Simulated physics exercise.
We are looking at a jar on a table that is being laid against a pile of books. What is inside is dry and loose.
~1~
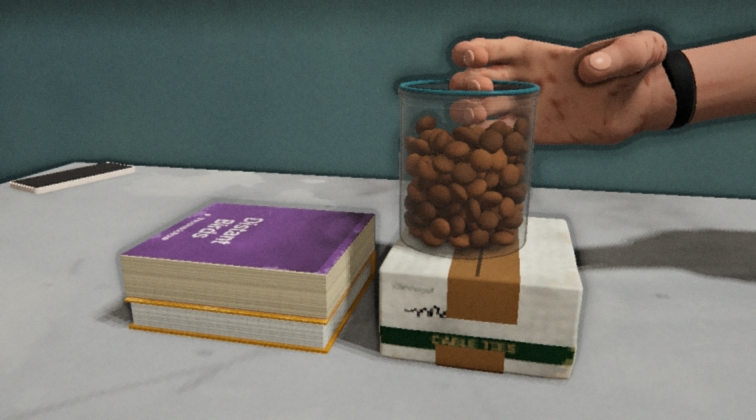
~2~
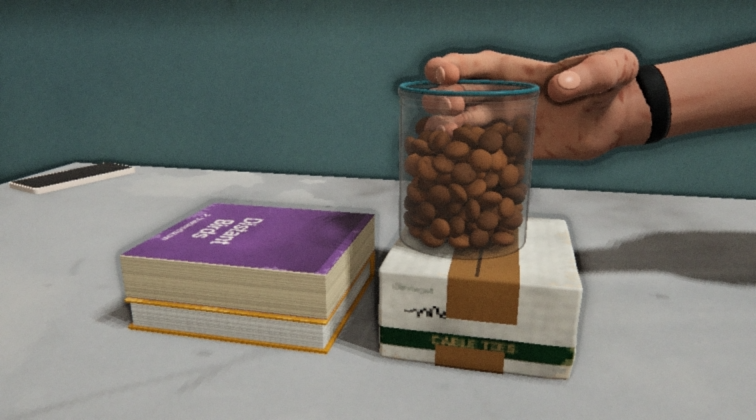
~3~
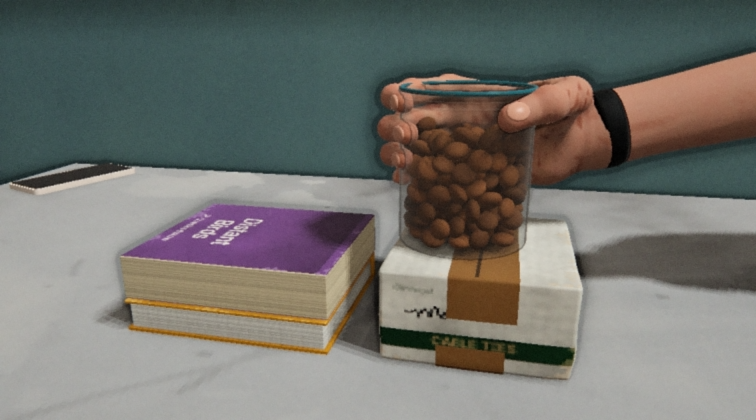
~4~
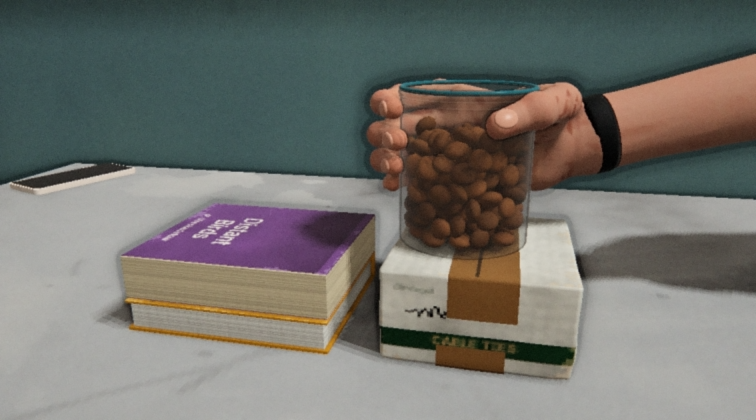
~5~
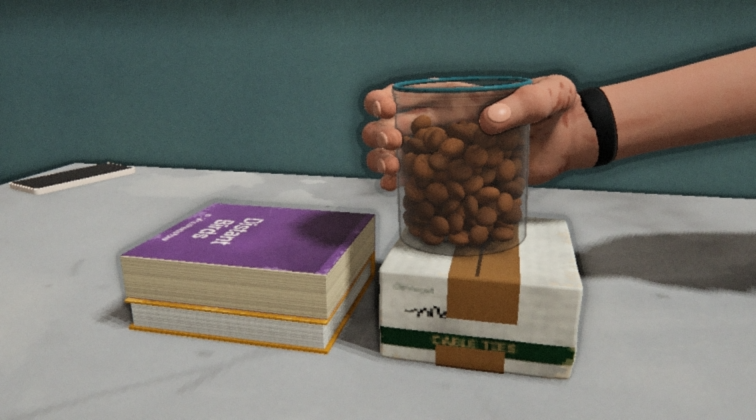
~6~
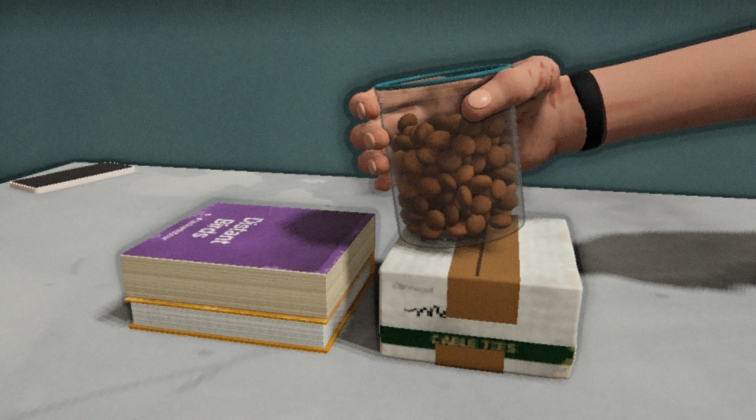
A hand reaches in from the right, closes around a clear jar mostly full of brown pieces on a small white box, and begins tilting it slightly left, toward two stacked books on the table.
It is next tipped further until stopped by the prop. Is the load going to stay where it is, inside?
No. Some falls out.
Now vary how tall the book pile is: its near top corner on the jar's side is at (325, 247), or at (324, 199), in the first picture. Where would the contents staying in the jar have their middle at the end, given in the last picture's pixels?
Around (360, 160) in the first try, (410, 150) in the second.
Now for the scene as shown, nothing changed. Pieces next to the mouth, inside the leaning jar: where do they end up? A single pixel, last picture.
Around (246, 229).
Then, 0.56 s later than the last frame, the jar leans 32°; everything is still inside.
Then, 1.28 s later than the last frame, the jar leans 62°; everything is still inside.
Then, 2.05 s later than the last frame, the jar leans 94°; a stray few of the bits of dog kibble out of it.
When it is over, the jar rests on the book pile at 102°; a small part of the bits of dog kibble out of it.
